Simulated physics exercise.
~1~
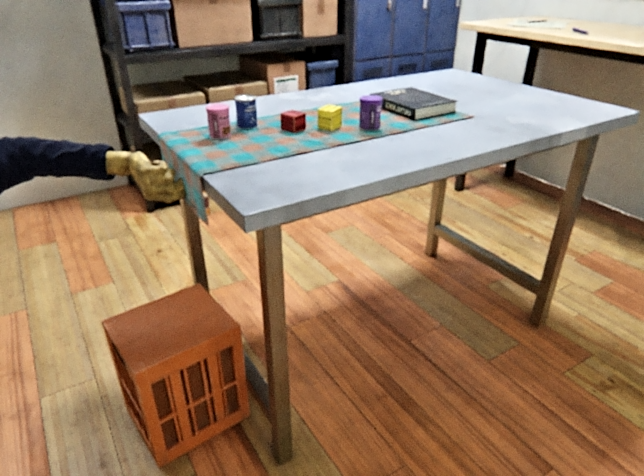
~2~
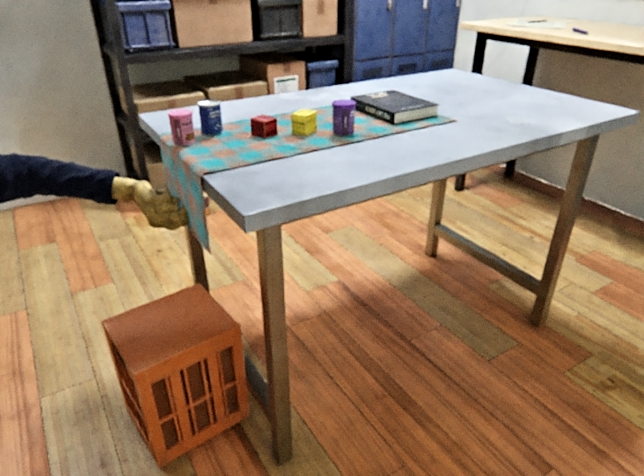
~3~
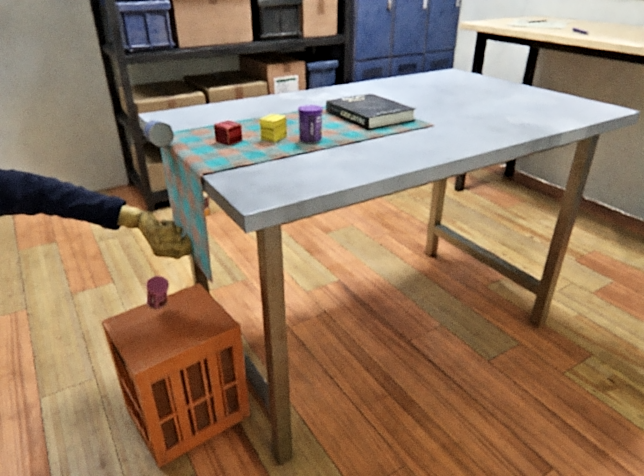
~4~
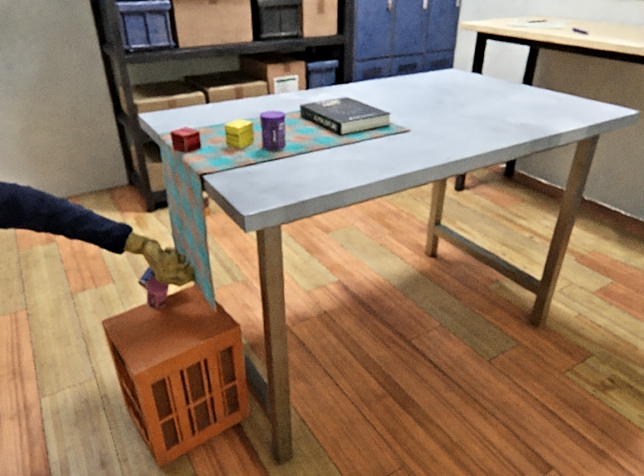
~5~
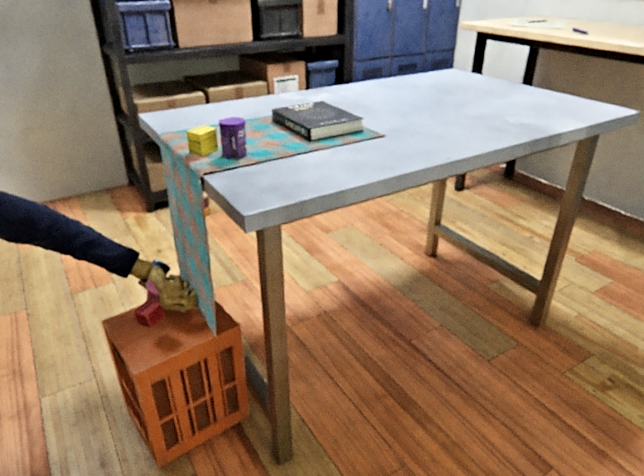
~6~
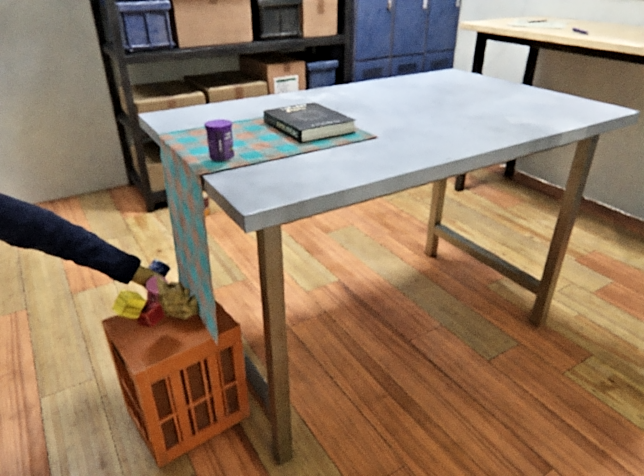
A gloved hand pulls a turquoise cloth down, and four small objects leave the tabletop.
